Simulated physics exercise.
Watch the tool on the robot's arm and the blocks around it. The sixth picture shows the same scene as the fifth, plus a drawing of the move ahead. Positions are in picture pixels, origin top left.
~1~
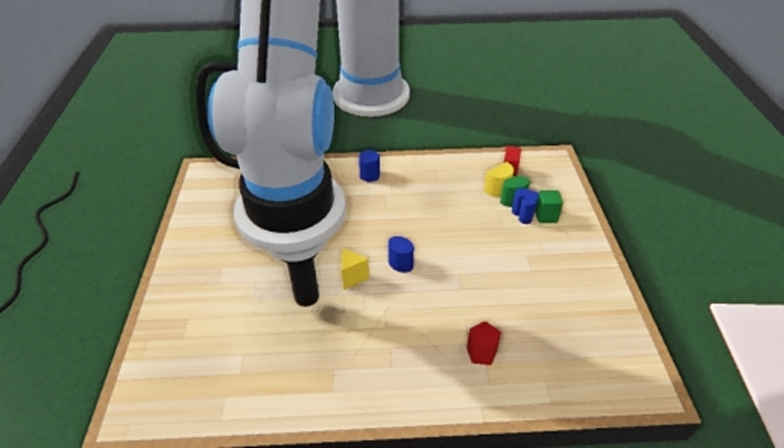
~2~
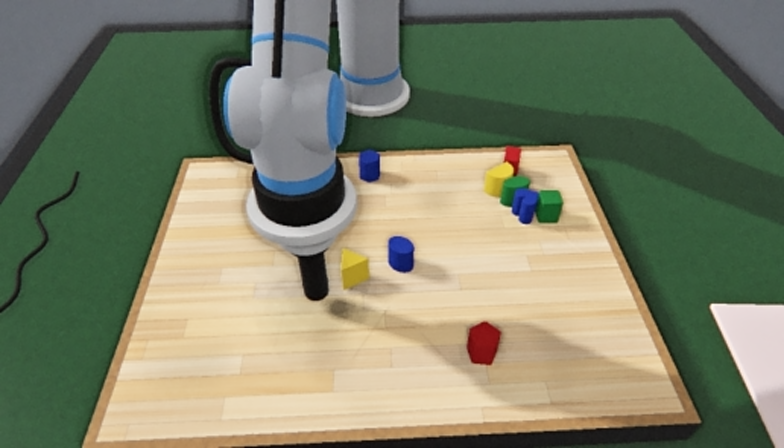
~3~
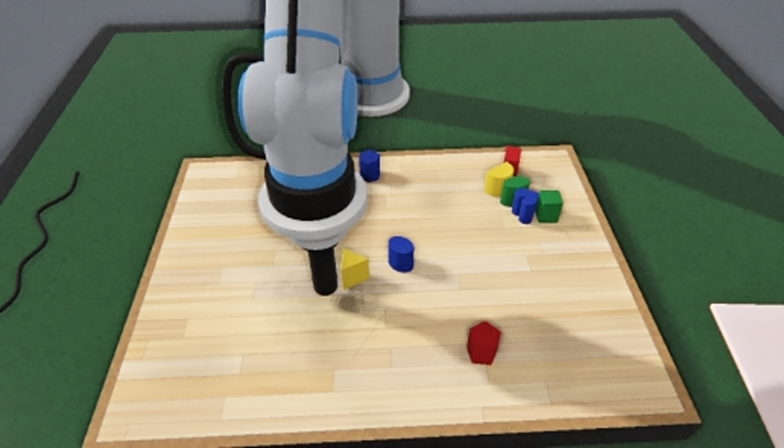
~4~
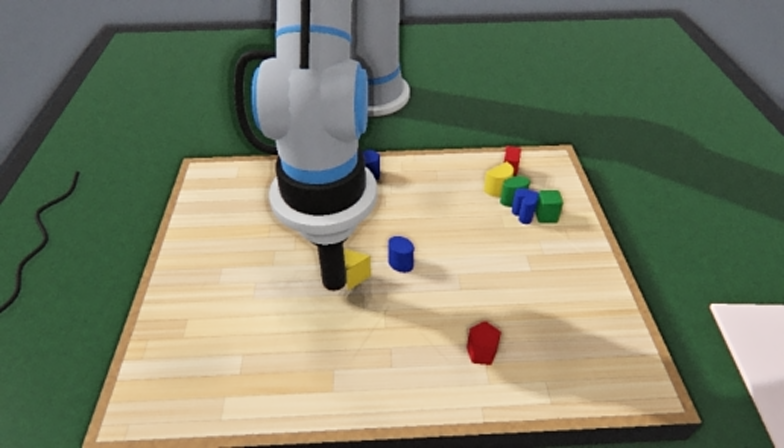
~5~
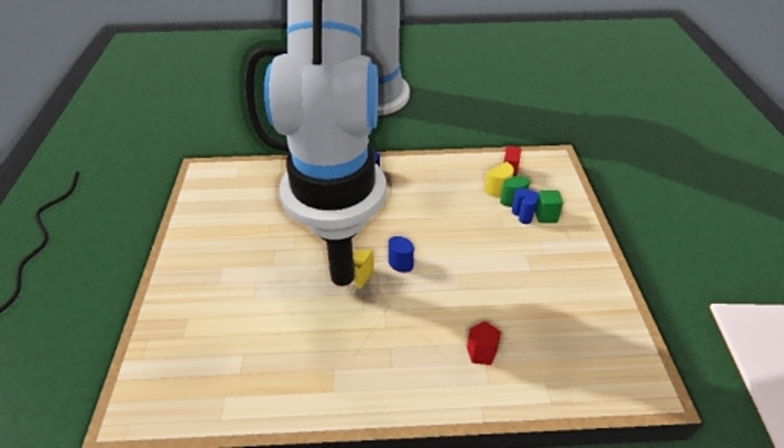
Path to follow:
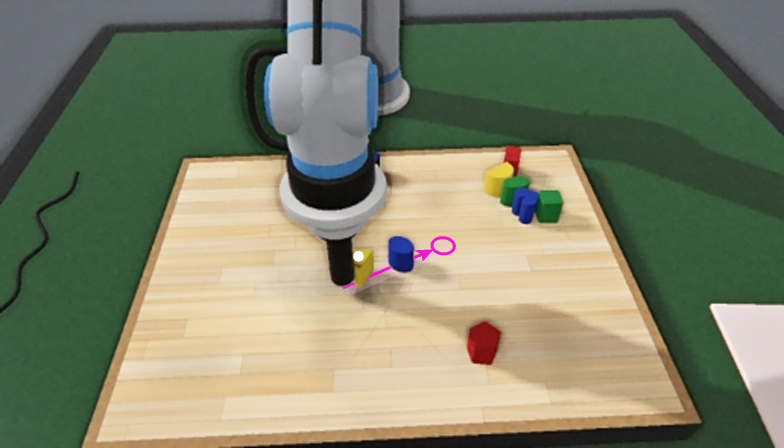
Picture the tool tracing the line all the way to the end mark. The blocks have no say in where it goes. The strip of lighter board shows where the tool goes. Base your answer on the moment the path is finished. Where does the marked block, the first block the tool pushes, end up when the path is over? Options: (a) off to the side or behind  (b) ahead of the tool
My answer is option a.
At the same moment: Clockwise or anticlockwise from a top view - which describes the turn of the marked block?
From the top, the block rotates counterclockwise.
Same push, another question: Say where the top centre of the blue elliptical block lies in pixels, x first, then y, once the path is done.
Its top middle is near (456, 213).
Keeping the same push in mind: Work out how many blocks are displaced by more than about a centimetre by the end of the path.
It will shift two blocks.
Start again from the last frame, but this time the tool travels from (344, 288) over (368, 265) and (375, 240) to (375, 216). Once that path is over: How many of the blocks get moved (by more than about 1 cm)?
1 block.
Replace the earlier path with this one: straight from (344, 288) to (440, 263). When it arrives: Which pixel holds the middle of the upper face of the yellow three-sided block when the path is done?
When the path ends, it will be at (383, 239).
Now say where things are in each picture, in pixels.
The first picture shows tool's lower end (307, 298); yellow three-sided block (351, 259); blue elliptical block (401, 244).
The second picture shows tool (317, 292); blocks still.
The third picture shows tool (326, 287); blocks still.
The fourth picture shows tool (335, 282); yellow three-sided block (353, 258).
The fifth picture shows tool (343, 278); yellow three-sided block (359, 256); blue elliptical block (401, 244).
Drawn move, straight from (344, 288) to (443, 246); the dot is on the yellow three-sided block.
What follows on the original path. One third of the way, tool (379, 262); yellow three-sided block (384, 237), turned 35° anticlockwise; blue elliptical block (405, 242), turned 25° clockwise.
Two thirds of the way, tool (412, 249); yellow three-sided block (392, 229), turned 80° anticlockwise; blue elliptical block (430, 229), turned 35° clockwise.
At the end, tool (444, 236); yellow three-sided block (392, 229), turned 80° anticlockwise; blue elliptical block (456, 213).
